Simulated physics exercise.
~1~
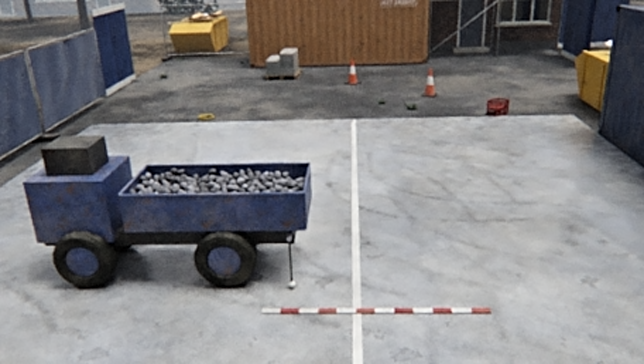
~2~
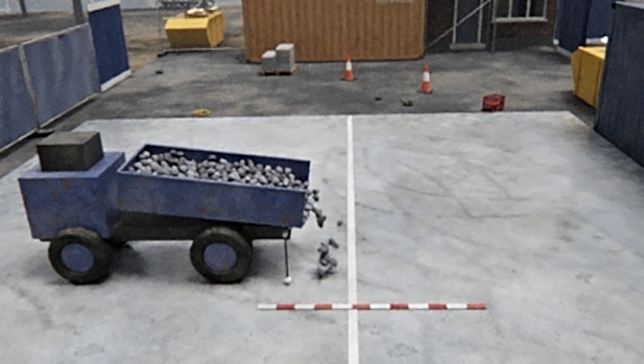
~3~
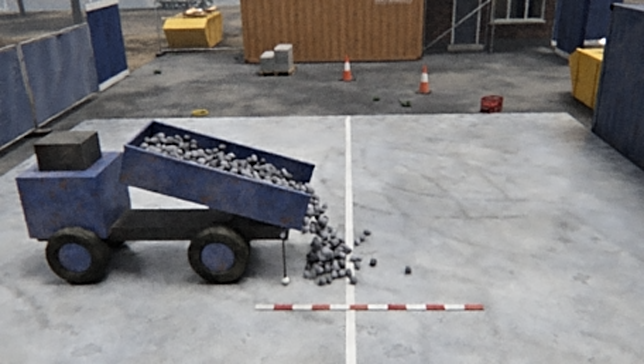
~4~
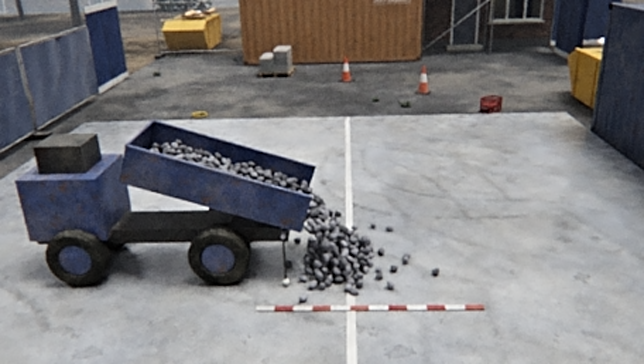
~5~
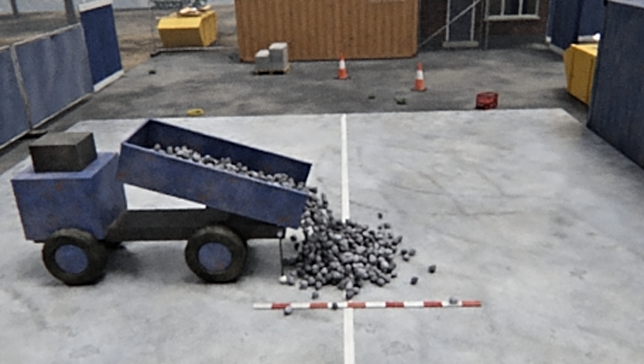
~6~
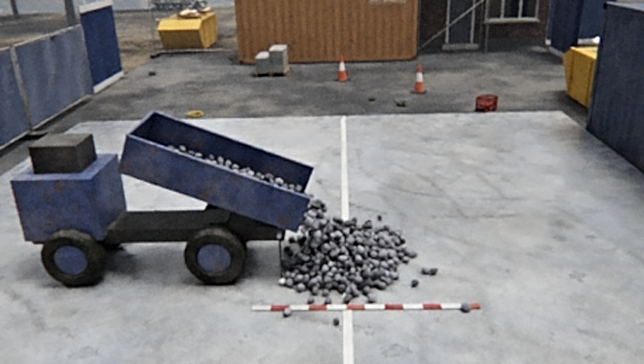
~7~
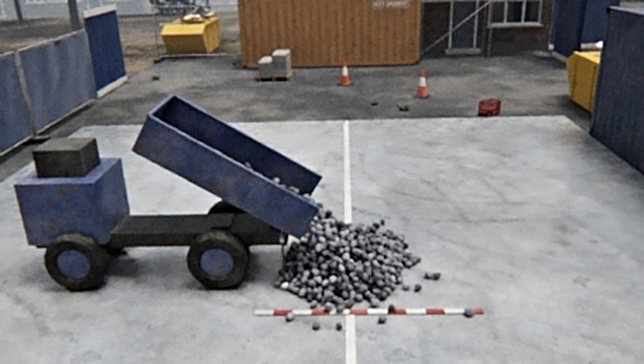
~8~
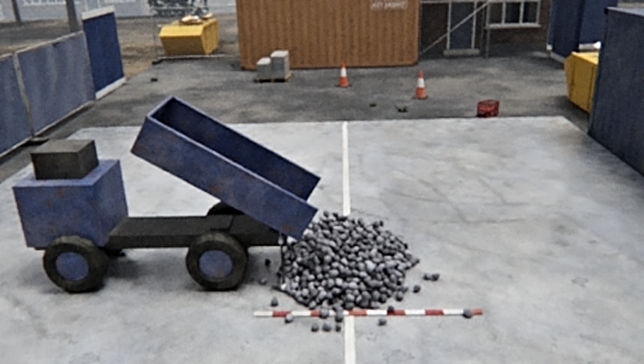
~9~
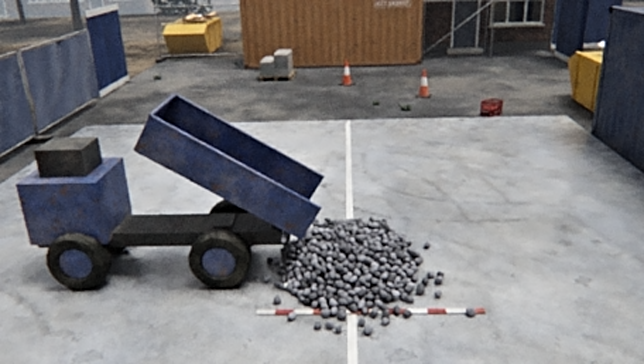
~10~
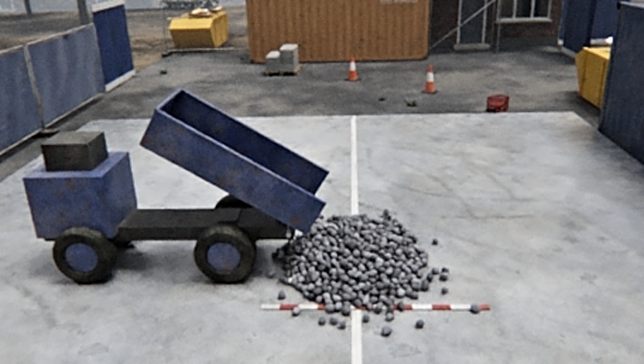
A blue tipper truck loaded with grey stones stands on a pale concrete yard, its open end facing a white painted line on the right. The body begins to tilt, and the first stones drop off the rear edge. It rises further and nearly holds its angle while stones keep sliding out, building a heap that spreads across the line. Then the body lifts more steeply, and most of the remaining load runs down onto the pile. It ends raised and empty, with the heap straddling the line and a few stones scattered around a red and white striped pole.
